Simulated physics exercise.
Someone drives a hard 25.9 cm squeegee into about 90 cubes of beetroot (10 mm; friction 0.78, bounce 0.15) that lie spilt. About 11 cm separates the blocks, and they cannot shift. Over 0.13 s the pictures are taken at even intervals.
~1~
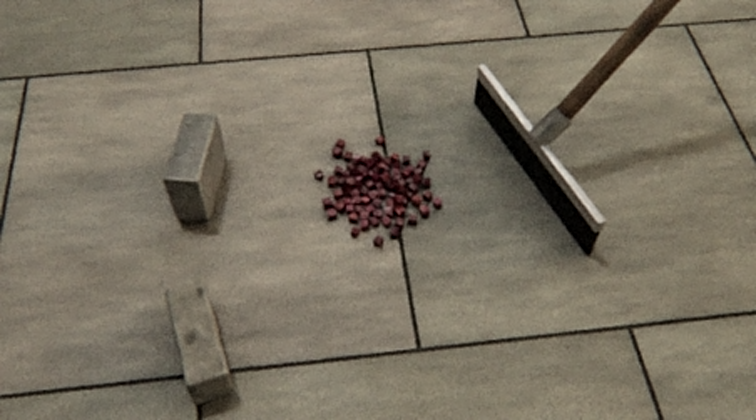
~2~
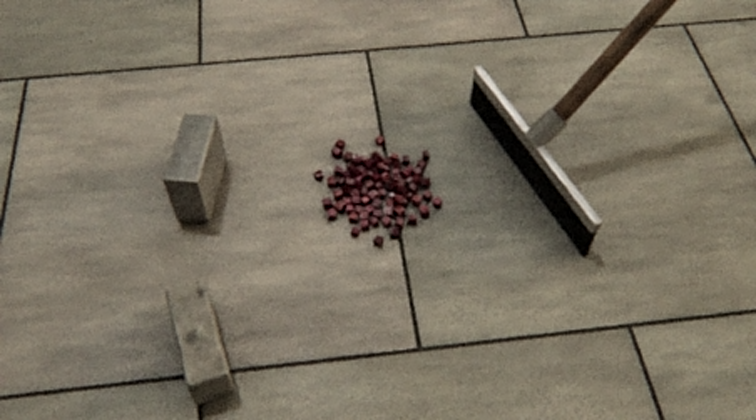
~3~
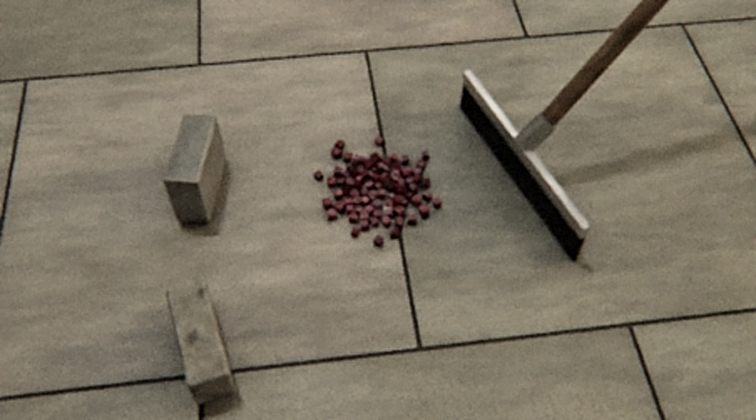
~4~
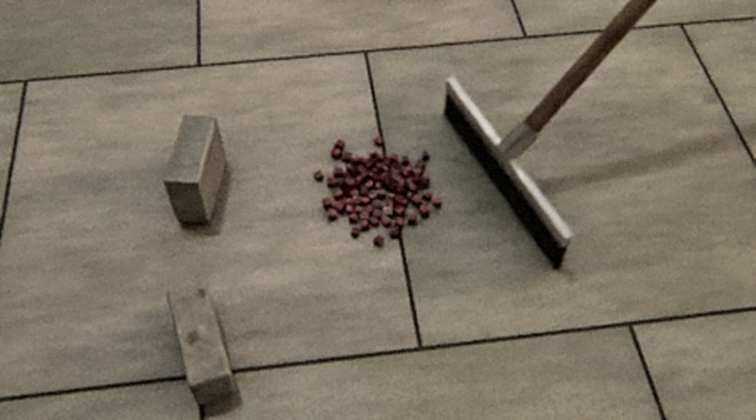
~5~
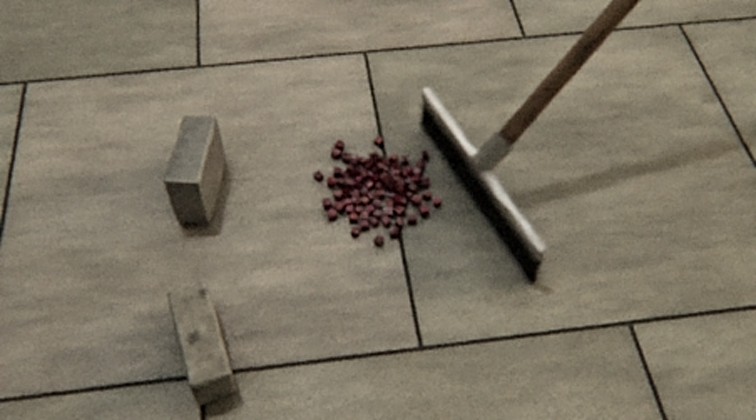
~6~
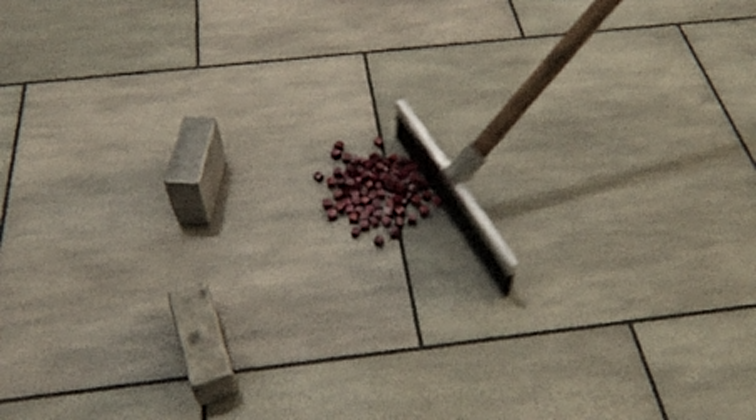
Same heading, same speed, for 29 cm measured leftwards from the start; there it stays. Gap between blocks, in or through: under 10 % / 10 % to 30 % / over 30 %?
Passage through the gap is abundant.
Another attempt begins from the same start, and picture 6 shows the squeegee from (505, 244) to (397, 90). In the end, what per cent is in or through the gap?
In or through the gap: 25%.
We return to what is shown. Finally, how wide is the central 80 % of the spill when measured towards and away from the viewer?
Estimated width: Near 24 cm.
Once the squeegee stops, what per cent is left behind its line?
Roughly 10 per cent.
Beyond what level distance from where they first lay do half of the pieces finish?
Level distance: Near 24 cm.
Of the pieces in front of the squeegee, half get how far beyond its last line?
Roughly 8 centimetres.
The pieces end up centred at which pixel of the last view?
Look at about (223, 286), that's the middle.
Then, 0.14 s after the last picture, squeegee 30 cm from its start, spill 23 cm wide; round the far block 5 %, held up before the blocks 95 %.
Then, 0.28 s after the last picture, squeegee 32 cm from its start, spill 31 cm wide; in or through the gap 30 %, round the far block 10 %, held up before the blocks 60 %.
Then, 0.40 s after the last picture, squeegee 32 cm from its start, spill 32 cm wide; in or through the gap 35 %, round the near block 5 %, round the far block 10 %, held up before the blocks 55 %.
In the end, in or through the gap 35 %, round the near block 5 %, round the far block 10 %, held up before the blocks 55 %.
